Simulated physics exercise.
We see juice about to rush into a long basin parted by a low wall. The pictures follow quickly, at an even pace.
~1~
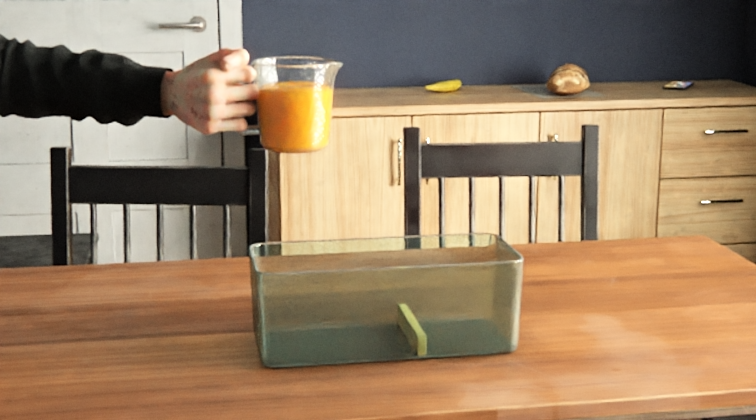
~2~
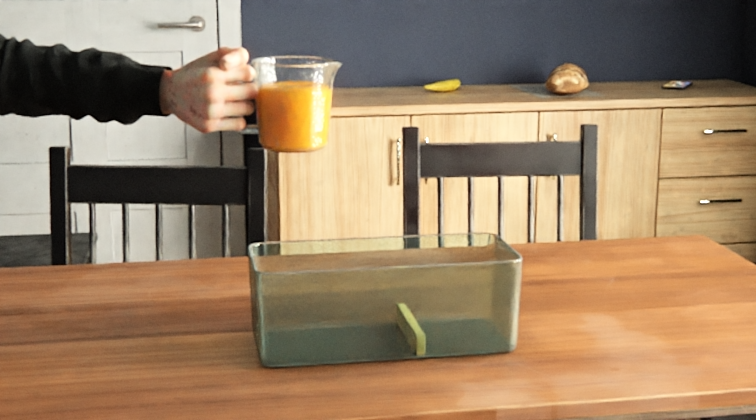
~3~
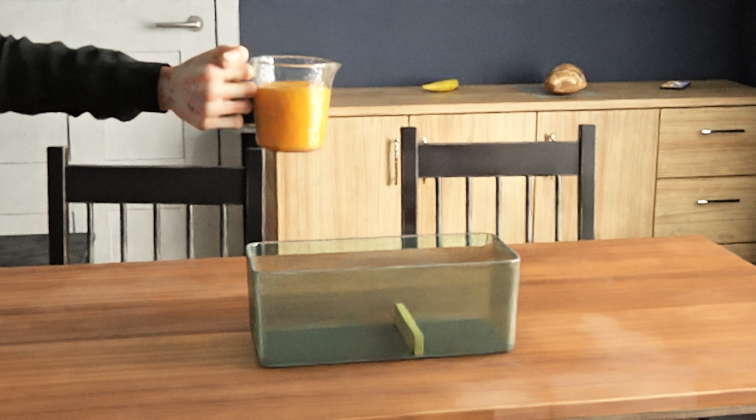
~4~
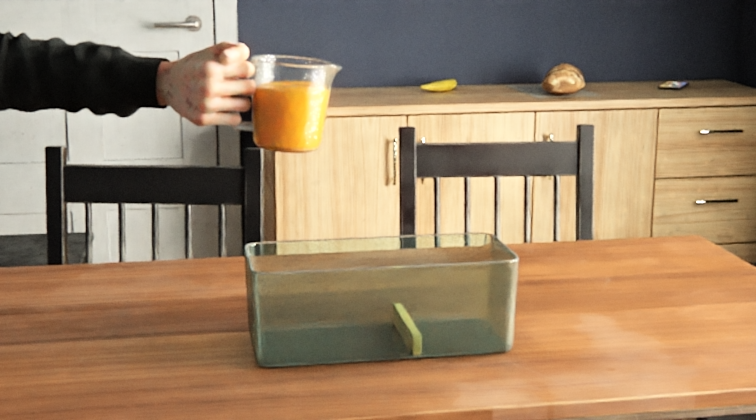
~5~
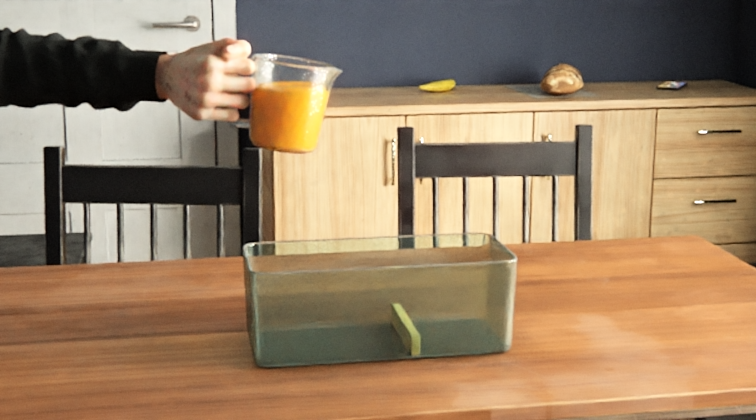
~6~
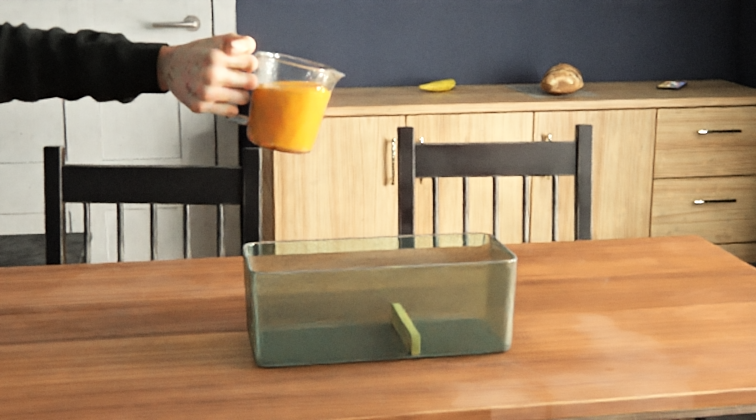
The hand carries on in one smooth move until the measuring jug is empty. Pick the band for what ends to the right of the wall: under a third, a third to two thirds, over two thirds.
In the end from a third to two thirds is right of the wall.
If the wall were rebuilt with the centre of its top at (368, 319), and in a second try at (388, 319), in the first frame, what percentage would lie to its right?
The first gives 90 %, the second 90 %.
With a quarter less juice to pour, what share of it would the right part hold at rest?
About 25 per cent.
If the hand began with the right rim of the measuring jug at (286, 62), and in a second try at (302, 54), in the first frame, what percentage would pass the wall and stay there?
First some 15, then 15 per cent.
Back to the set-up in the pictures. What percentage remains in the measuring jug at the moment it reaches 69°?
Near 85 %.
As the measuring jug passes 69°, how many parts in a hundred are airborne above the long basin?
It comes to 15 per cent or so.
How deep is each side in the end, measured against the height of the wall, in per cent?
Near 30 on the left, 40 on the right.
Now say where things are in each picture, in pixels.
Tilt 0°; pouring edge (342, 62); surface from (257, 87) to (329, 85); the long basin's rim runs from (253, 260) to (510, 248); the wall's top is at (411, 320), in the first picture.
Tilt 1°; pouring edge (342, 62); surface from (257, 86) to (329, 85), in the second picture.
Tilt 2°; pouring edge (341, 63); surface from (255, 86) to (327, 85), in the third picture.
Tilt 5°; pouring edge (341, 66); surface from (254, 86) to (327, 85), in the fourth picture.
Tilt 9°; pouring edge (342, 69); surface from (254, 86) to (326, 86), in the fifth picture.
Tilt 13°; pouring edge (344, 74); surface from (255, 86) to (328, 86), in the sixth picture.
A moment on, the measuring jug is tipped part way and 86 per cent is still to pour, 0 is left of the wall and 0 right of it.
Next, the measuring jug is tipped on its side and 28 per cent is still to pour, 17 is left of the wall and 21 right of it.
Then the measuring jug is tipped right over and 3 per cent is still to pour, 43 is left of the wall and 47 right of it.
Later the measuring jug is tipped right over and 0 per cent is still to pour, 51 is left of the wall and 47 right of it.
Finally, 51 per cent lies left of the wall, 47 right of it and 2 outside.
